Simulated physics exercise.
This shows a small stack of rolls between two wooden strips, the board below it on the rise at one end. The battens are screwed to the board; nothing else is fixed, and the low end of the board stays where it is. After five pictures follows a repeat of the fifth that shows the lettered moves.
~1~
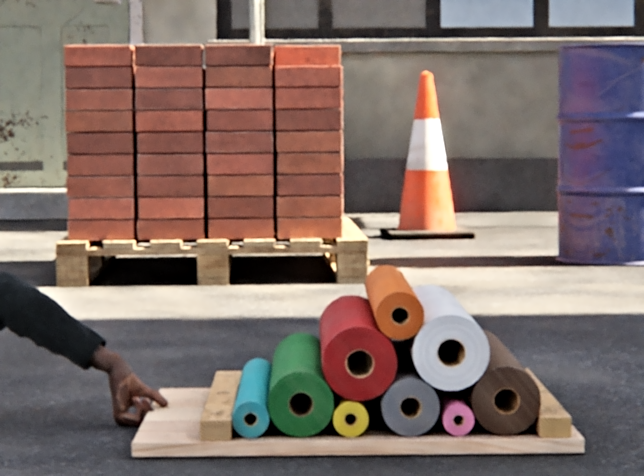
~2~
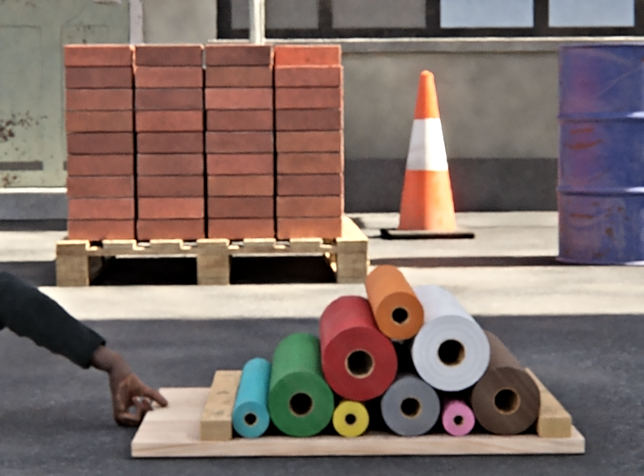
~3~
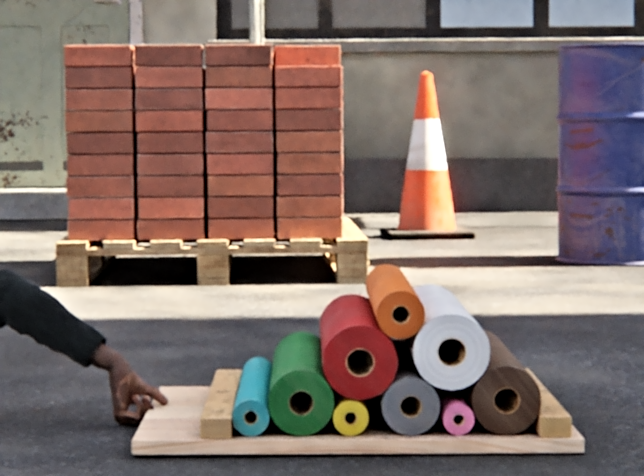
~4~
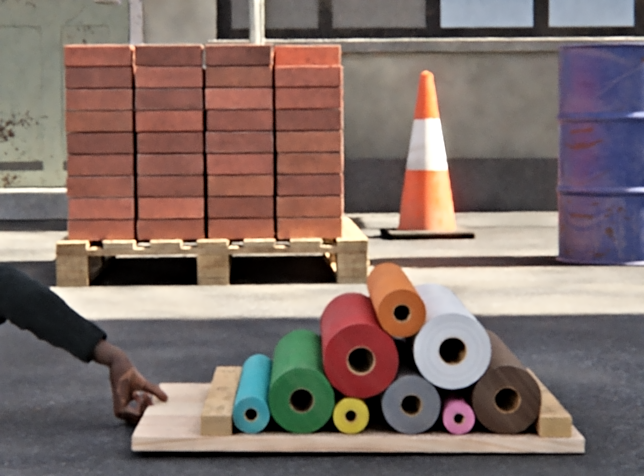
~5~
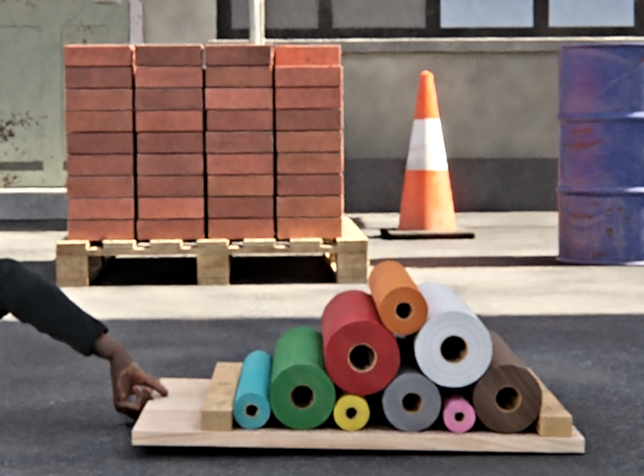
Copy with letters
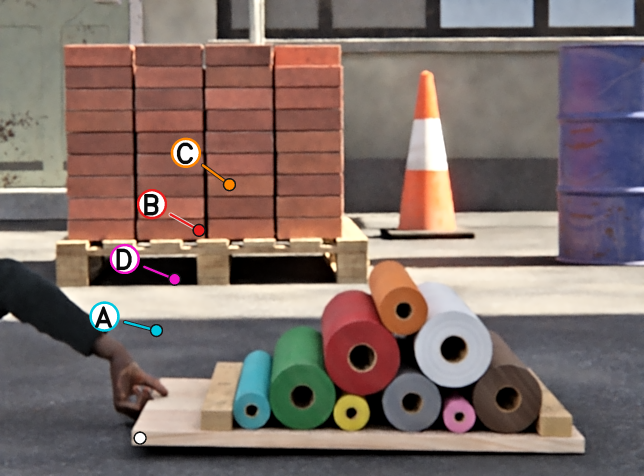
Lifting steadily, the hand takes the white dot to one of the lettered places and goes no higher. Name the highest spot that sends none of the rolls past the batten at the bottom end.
C is the limit.
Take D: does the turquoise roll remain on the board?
Yes.
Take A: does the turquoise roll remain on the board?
Yes, with A.
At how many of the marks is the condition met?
Four of the four.
On the marked copy, A at (156, 330); B at (199, 230); C at (230, 185); D at (174, 280); the white dot at (140, 438).
With C. Early on, board at 20°.
Further on, board at 37°.
At the end, board at 37°, none over the low batten.
As for the rest, A none over the low batten; B none over the low batten; D none over the low batten.
